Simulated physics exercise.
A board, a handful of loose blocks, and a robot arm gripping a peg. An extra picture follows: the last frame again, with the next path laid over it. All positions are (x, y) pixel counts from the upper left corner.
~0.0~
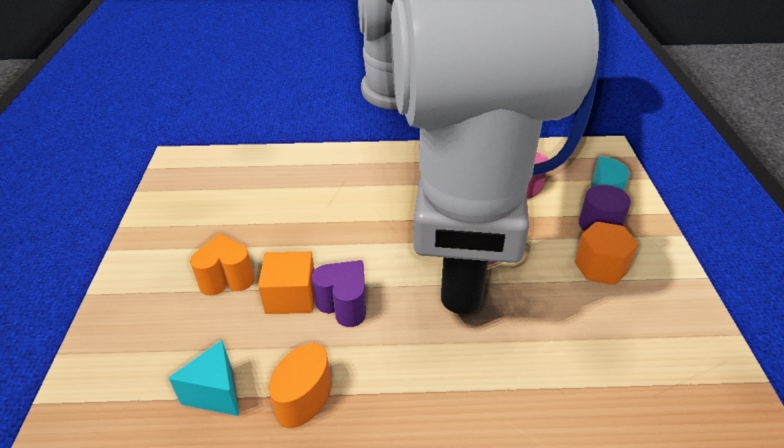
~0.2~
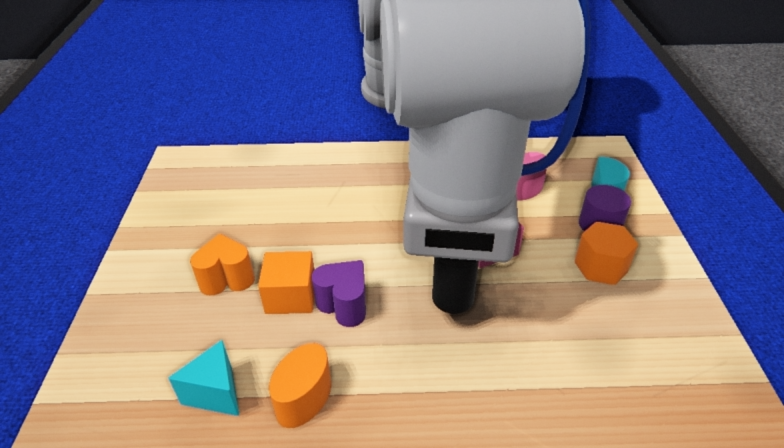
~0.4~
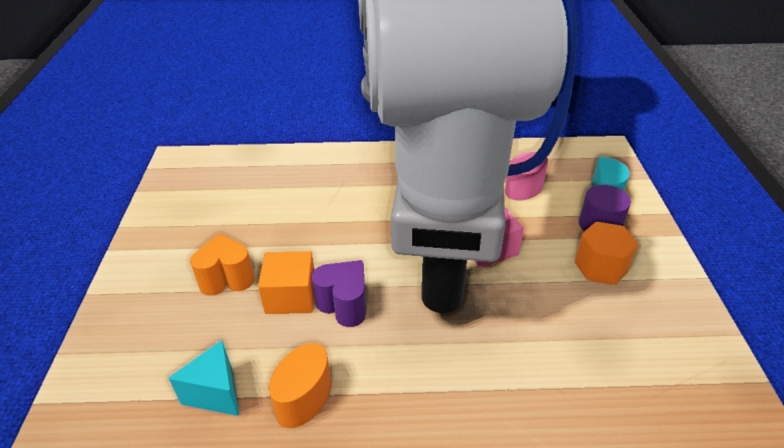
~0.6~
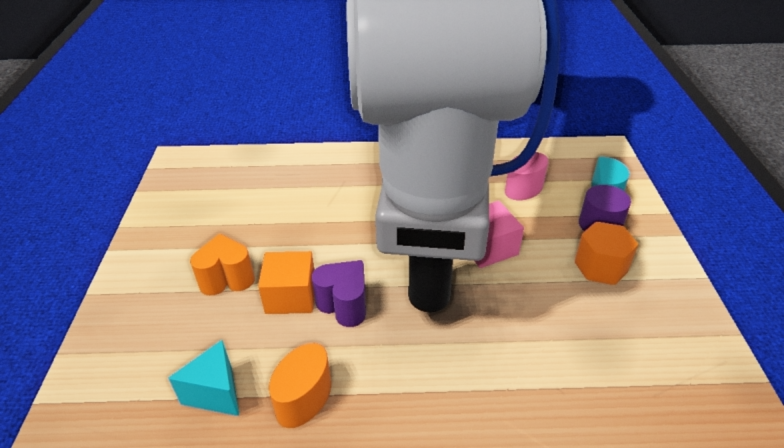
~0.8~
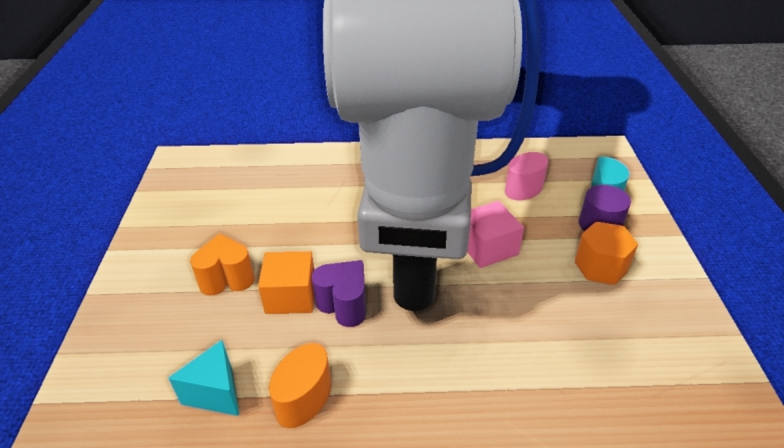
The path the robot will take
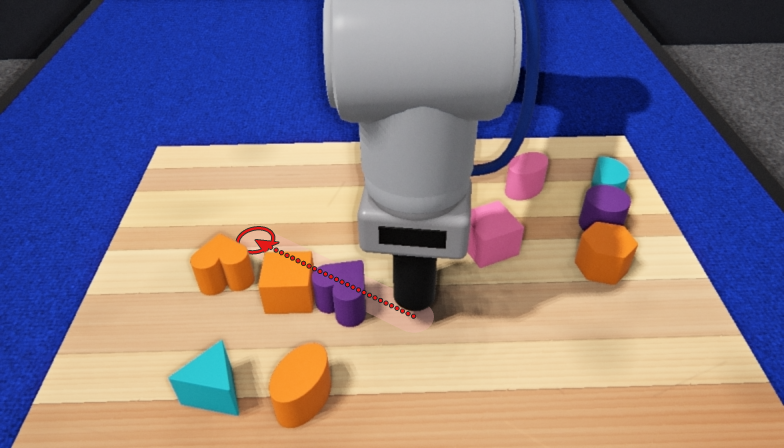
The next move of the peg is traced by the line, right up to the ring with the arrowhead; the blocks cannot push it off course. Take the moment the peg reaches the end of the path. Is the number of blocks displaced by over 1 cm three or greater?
No, it doesn't check out.
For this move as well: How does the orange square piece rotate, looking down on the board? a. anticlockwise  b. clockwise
b (clockwise)
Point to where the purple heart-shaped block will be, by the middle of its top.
It should be at about (307, 278).
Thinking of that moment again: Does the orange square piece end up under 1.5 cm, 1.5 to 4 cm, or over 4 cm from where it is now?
Distance: 1.5 to 4 cm.
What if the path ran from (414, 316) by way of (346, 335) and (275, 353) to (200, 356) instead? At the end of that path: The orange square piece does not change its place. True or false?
That statement is not accurate.
The line goes from (414, 316) directly to (256, 240).
The first path, step by step. One third of the way, peg (354, 268); orange square piece (264, 270), turned 30° clockwise; purple heart-shaped block (315, 277), turned 35° anticlockwise.
Two thirds of the way, peg (300, 243); orange square piece (260, 270), turned 35° clockwise; purple heart-shaped block (307, 278), turned 50° anticlockwise.
At the end, peg (251, 220); orange heart-shaped block unmoved; orange square piece (260, 270), turned 35° clockwise; purple heart-shaped block (307, 278), turned 50° anticlockwise.
